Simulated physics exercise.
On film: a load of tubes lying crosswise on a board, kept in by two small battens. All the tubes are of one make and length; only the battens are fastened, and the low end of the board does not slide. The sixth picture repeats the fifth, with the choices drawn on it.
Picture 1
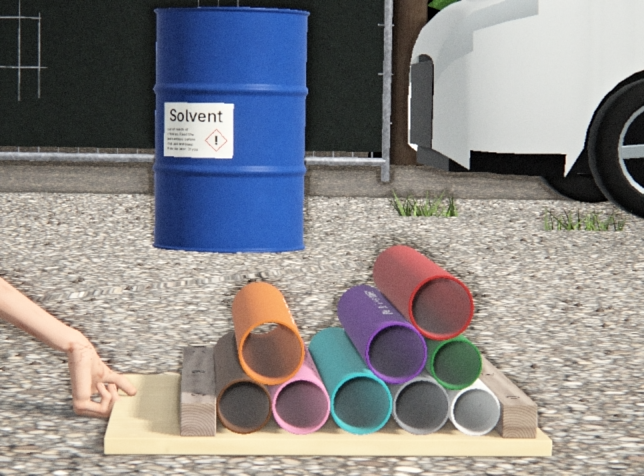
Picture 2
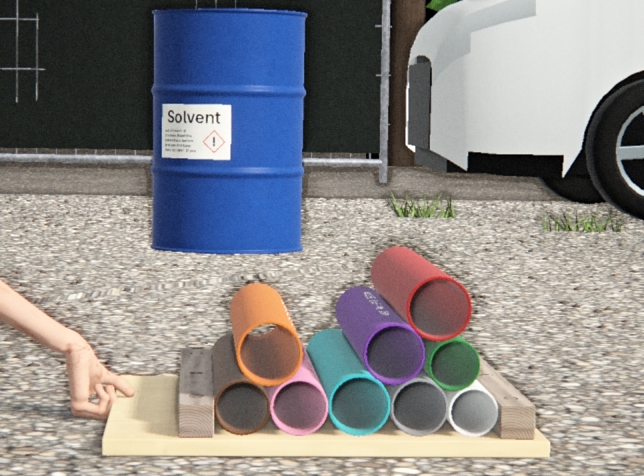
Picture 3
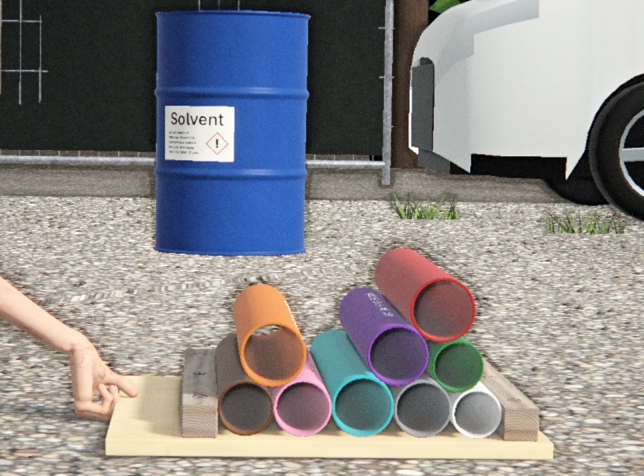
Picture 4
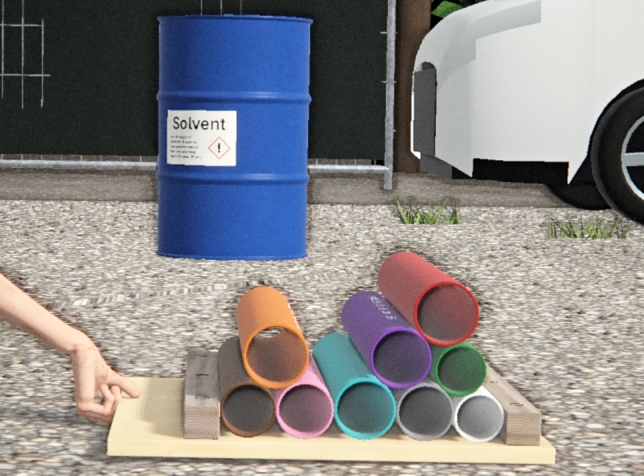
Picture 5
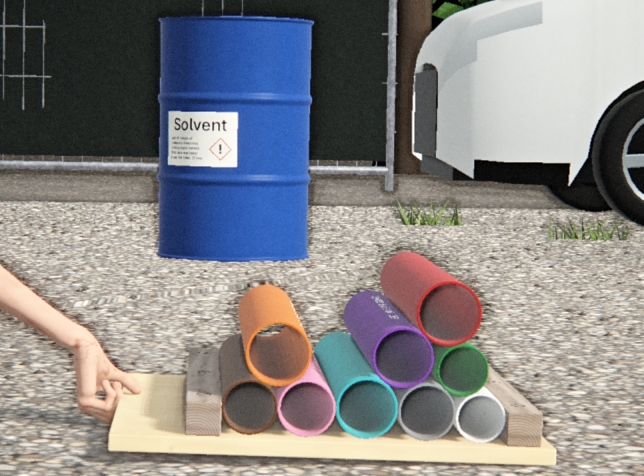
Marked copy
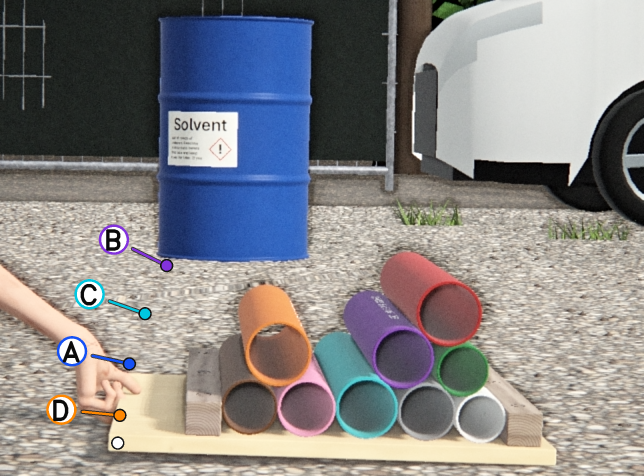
A bare arm reaches in from the left to the end of a pale board on gravel, seen from the front and slightly above, with a blue solvent drum and part of a white vehicle behind. Between two wooden battens sit brown, pink, teal, grey and white tubes, with orange, purple and green above and red on top. The hand raises the board's left end very slightly, the tubes keep their arrangement, and the camera wavers a little.
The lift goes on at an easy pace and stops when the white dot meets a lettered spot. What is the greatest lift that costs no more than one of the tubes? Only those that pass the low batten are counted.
No higher than C.
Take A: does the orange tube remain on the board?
Yes.
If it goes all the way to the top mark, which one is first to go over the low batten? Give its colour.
It is the red one.
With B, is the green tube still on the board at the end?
The green tube: No.
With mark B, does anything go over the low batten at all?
At B: Yes.
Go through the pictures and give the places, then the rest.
Purple tube (396, 353), in the first picture.
Purple tube (394, 354), in the second picture.
Board (318, 398); red tube (443, 310), in the third picture.
Board (320, 401); brown tube (248, 410); pink tube (305, 410), in the fourth picture.
Board (321, 400); brown tube (250, 407); pink tube (306, 408), in the fifth picture.
On the marked copy, A at (130, 364); B at (166, 266); C at (145, 314); D at (120, 415); the white dot at (118, 443).
Following C. Soon after the start, board at 14°.
Later, board at 19°.
In the end, board at 19°, one over the low batten (red).
As for the rest, A none over the low batten; B three over the low batten (purple, green, red); D none over the low batten.
